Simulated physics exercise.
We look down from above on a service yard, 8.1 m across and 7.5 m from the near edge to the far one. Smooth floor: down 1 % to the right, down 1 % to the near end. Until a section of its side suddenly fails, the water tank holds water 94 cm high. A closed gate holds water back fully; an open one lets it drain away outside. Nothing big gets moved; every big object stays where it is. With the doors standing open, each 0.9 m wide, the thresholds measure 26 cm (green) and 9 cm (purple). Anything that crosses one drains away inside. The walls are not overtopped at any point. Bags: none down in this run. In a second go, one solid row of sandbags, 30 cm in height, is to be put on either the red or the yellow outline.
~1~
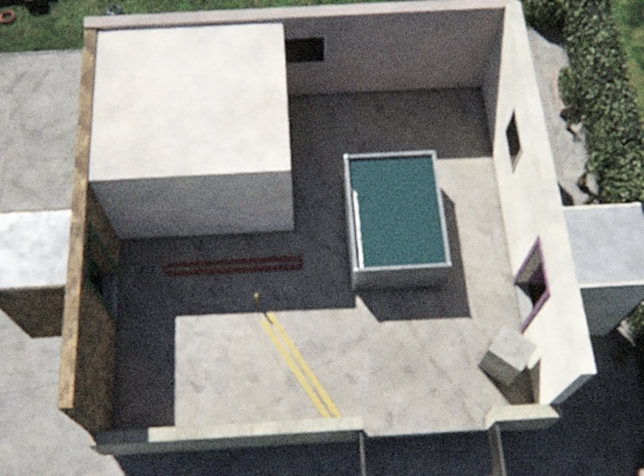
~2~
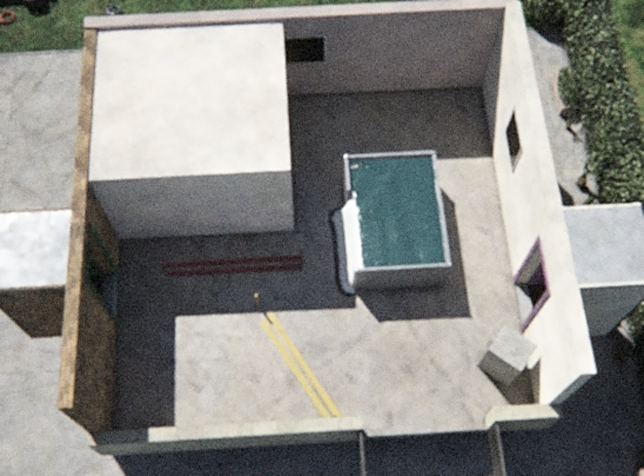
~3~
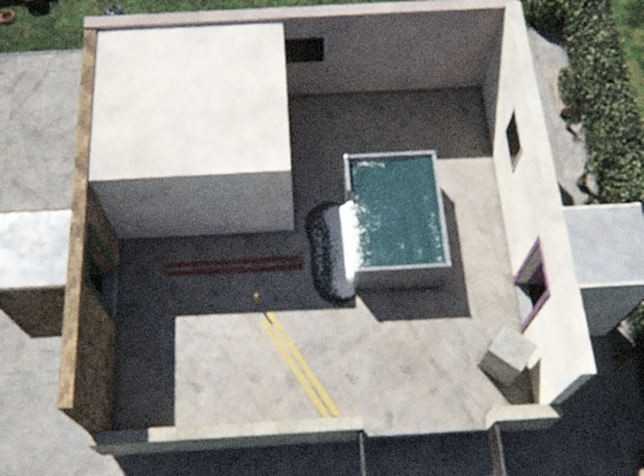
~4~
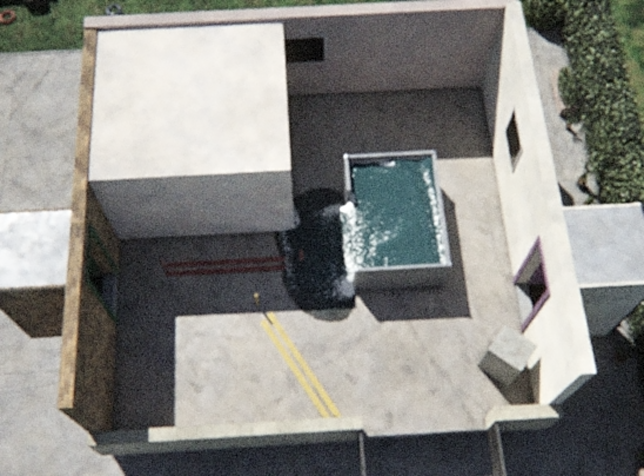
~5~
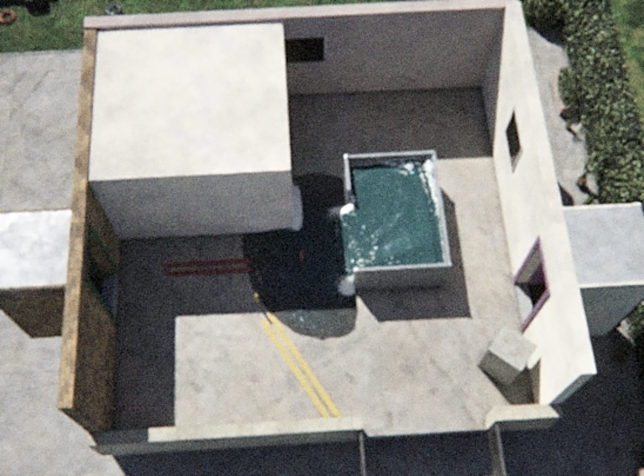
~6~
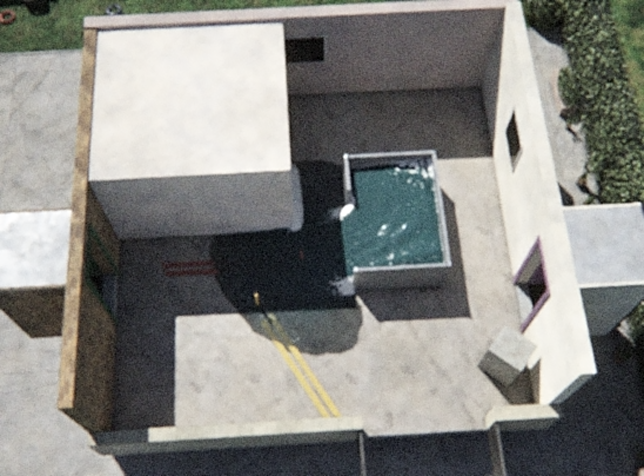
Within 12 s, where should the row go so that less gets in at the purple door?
On the yellow outline.
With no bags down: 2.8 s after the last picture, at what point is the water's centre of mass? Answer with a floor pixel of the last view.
Close to (257, 291) in the last picture.
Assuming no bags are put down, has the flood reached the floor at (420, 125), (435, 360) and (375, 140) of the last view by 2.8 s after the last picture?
Point 1: Submerged; point 2: Unwetted; point 3: Submerged.
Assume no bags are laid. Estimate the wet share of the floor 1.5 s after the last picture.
Roughly 55 per cent.
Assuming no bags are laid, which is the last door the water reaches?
Purple.
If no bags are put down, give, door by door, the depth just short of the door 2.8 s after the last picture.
In centimetres, green: 26; purple: 0.
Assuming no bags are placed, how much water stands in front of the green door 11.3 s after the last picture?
I'd say close to 4.0 cm.
Then, 0.7 s after the last picture water covers 40 % of the floor and is deepest (47 cm) near (301, 228) in the run without bags; in at the purple door, 0 L with no bags, 0 L with the row on red, 0 L on yellow.
Then, 1.5 s after the last picture water covers 55 % of the floor and is deepest (57 cm) near (112, 438) in the run without bags; in at the purple door, 0 L with no bags, 0 L with the row on red, 0 L on yellow.
Then, 2.8 s after the last picture water covers 60 % of the floor and is deepest (40 cm) near (112, 429) in the run without bags; in at the purple door, 0 L with no bags, 0 L with the row on red, 0 L on yellow.
Then, 6.3 s after the last picture water covers 95 % of the floor and is deepest (26 cm) near (528, 414) in the run without bags; in at the purple door, 9 L with no bags, 8 L with the row on red, 0 L on yellow.
Then, 11.3 s after the last picture water covers 100 % of the floor and is deepest (18 cm) near (519, 414) in the run without bags; in at the purple door, 144 L with no bags, 102 L with the row on red, 0 L on yellow.
